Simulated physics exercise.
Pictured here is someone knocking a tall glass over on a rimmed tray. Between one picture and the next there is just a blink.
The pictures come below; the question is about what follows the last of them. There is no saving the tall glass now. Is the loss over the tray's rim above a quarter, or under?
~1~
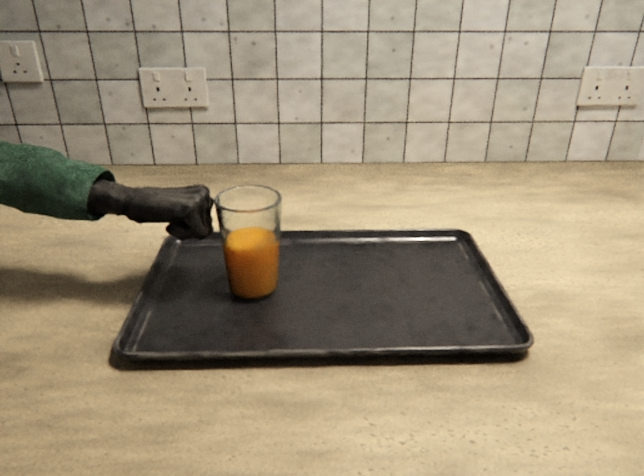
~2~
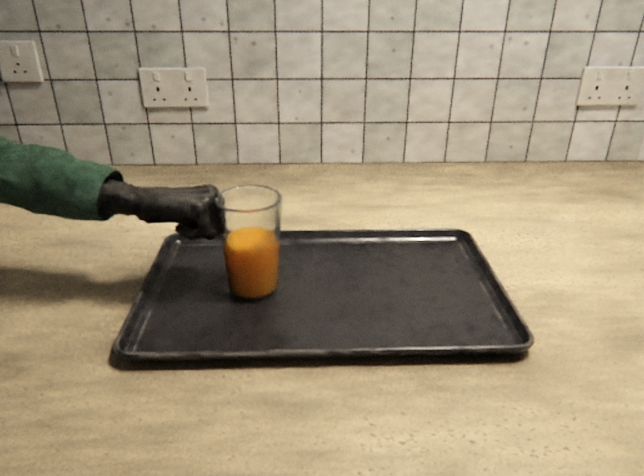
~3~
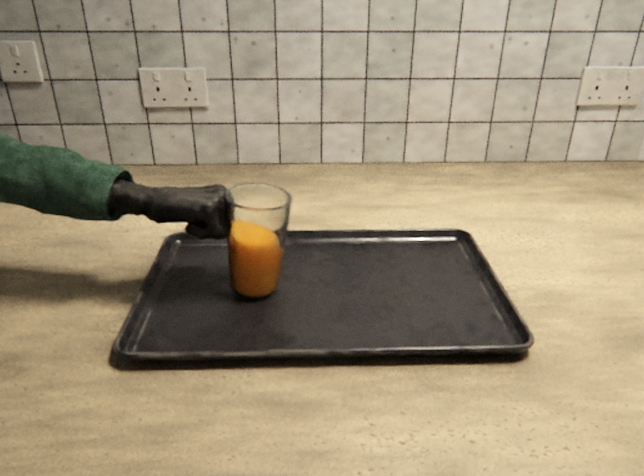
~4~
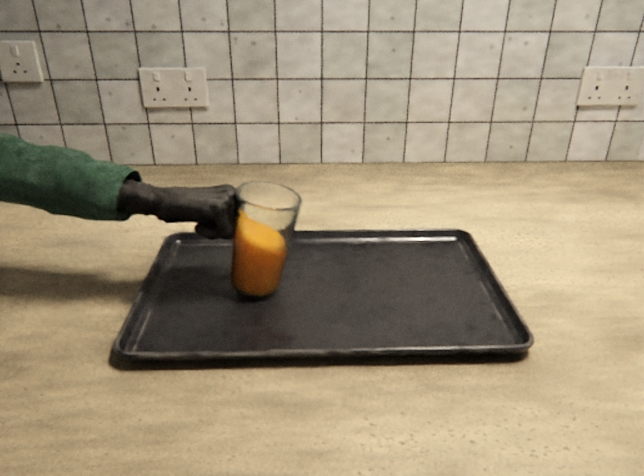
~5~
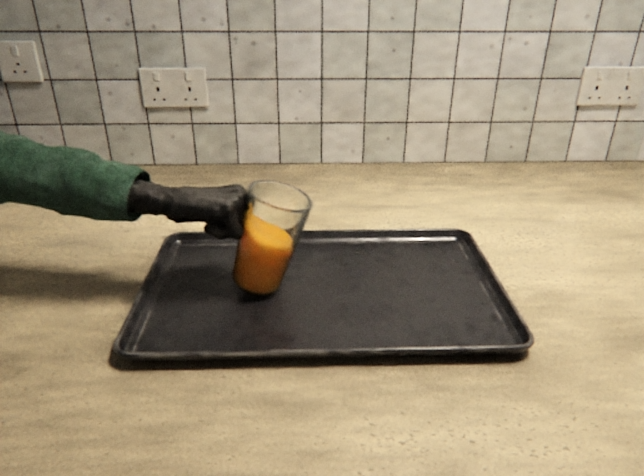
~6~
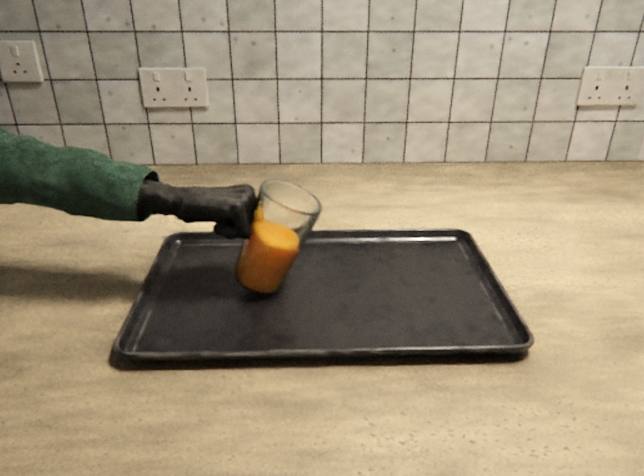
The runoff from the tray comes to more than a quarter of the liquid.
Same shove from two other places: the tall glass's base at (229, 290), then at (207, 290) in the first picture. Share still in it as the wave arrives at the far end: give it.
Estimate: 55 % then 45 %.
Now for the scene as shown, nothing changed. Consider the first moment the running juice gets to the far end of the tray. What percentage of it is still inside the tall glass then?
55 per cent.
A moment on, the tall glass is falling and 100 per cent is in the glass, 0 on the tray and 0 above or beyond its rim.
Next, the tall glass lies on its side and 83 per cent is in the glass, 5 on the tray and 11 above or beyond its rim.
Then the tall glass lies on its side and 44 per cent is in the glass, 47 on the tray and 9 above or beyond its rim.
Later the tall glass lies on its side and 23 per cent is in the glass, 36 on the tray and 41 above or beyond its rim.
At rest 57 per cent is held by tray and glass, 43 is off the tray.
